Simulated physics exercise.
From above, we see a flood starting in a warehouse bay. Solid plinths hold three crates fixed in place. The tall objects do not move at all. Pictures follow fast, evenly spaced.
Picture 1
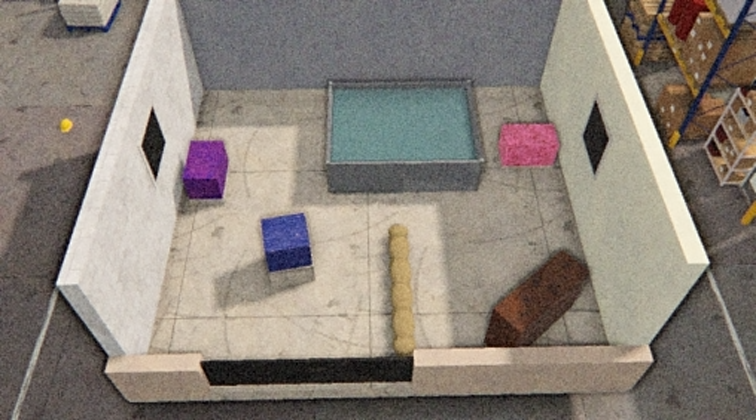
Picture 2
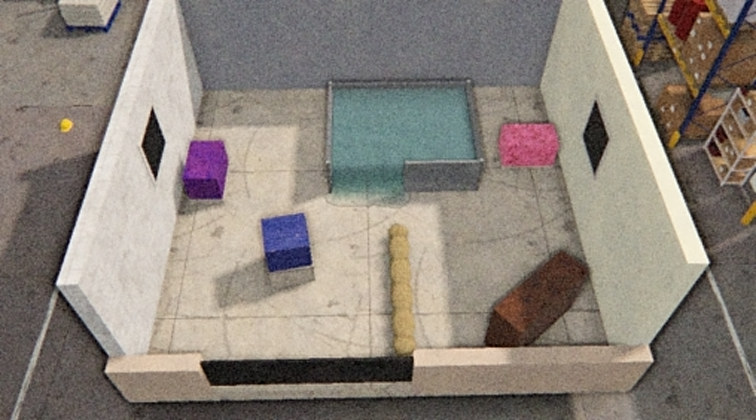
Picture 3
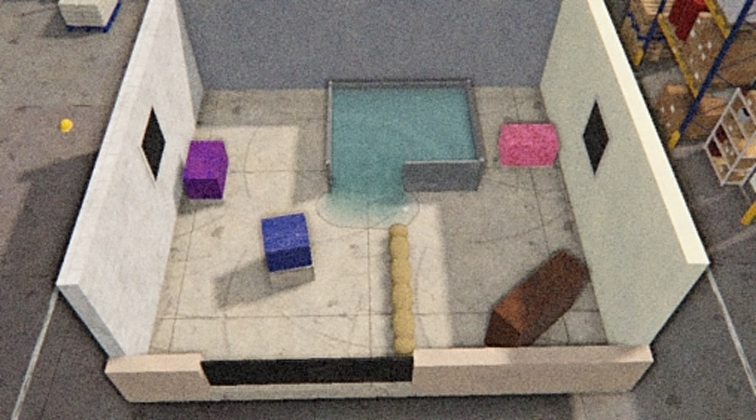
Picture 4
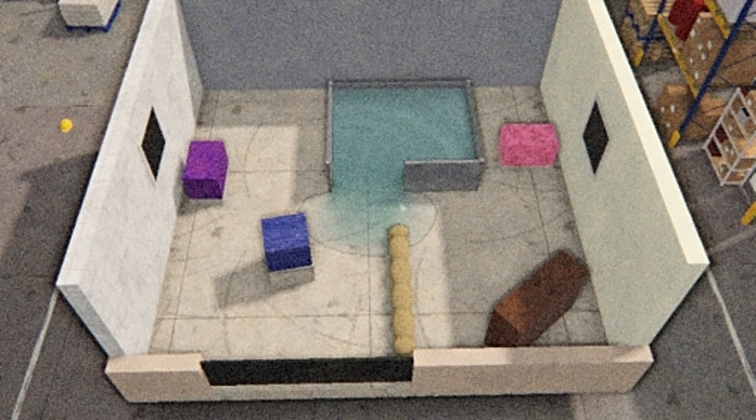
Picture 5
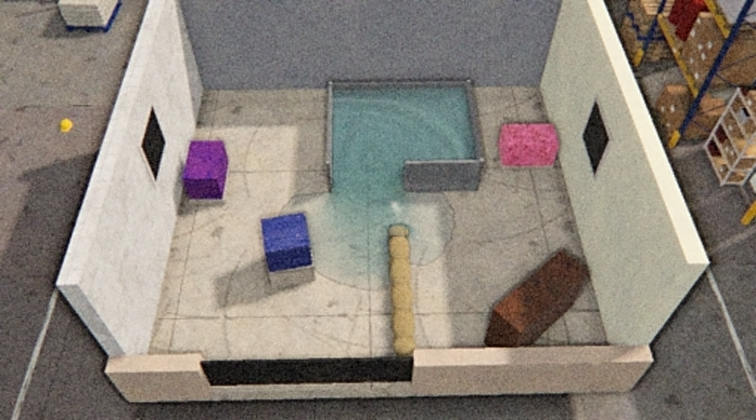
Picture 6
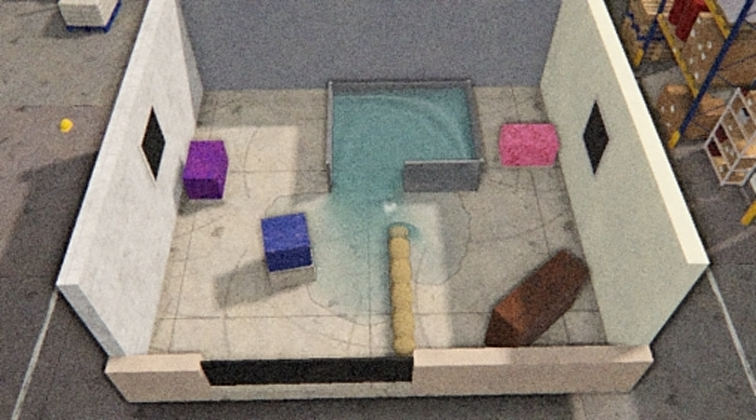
Teal water pouring through a gap in a grey tank's front wall, spreading across the bay floor past a blue box and sandbag row.
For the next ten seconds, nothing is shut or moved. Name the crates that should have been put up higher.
One by one: The purple crate will be wet. The blue crate will not even get damp. The pink crate will be wet.
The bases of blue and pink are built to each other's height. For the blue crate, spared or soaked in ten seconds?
The blue crate gets flooded.
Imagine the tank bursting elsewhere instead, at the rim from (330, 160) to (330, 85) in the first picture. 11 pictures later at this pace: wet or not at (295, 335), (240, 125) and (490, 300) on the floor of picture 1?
Untouched, soaked, untouched.
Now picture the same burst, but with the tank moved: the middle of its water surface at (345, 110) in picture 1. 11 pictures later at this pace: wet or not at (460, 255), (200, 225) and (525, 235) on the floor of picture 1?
Untouched, submerged, untouched.
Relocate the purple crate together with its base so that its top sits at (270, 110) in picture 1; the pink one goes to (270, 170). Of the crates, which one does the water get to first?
That should be the blue crate.
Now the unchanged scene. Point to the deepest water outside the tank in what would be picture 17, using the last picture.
Deepest spot: Around (355, 373).
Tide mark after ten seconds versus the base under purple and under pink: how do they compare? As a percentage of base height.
Close to 180 per cent, and close to 230 per cent, in that order.
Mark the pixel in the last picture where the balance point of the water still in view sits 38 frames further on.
It's close to (348, 227).
A moment on, water covers 30 % of the floor; the purple crate not reached, the blue crate water round its plinth, the pink crate not reached.
Next, water covers 45 % of the floor; the purple crate water round its plinth, the blue crate water round its plinth, the pink crate not reached.
Then, water covers 60 % of the floor; the purple crate water round its plinth, the blue crate water round its plinth, the pink crate water round its plinth.
Later, water covers 85 % of the floor; the purple crate water round its plinth, the blue crate water round its plinth, the pink crate water round its plinth.
In the end, water covers 100 % of the floor; the purple crate was topped, the blue crate stayed above the water, the pink crate was topped.
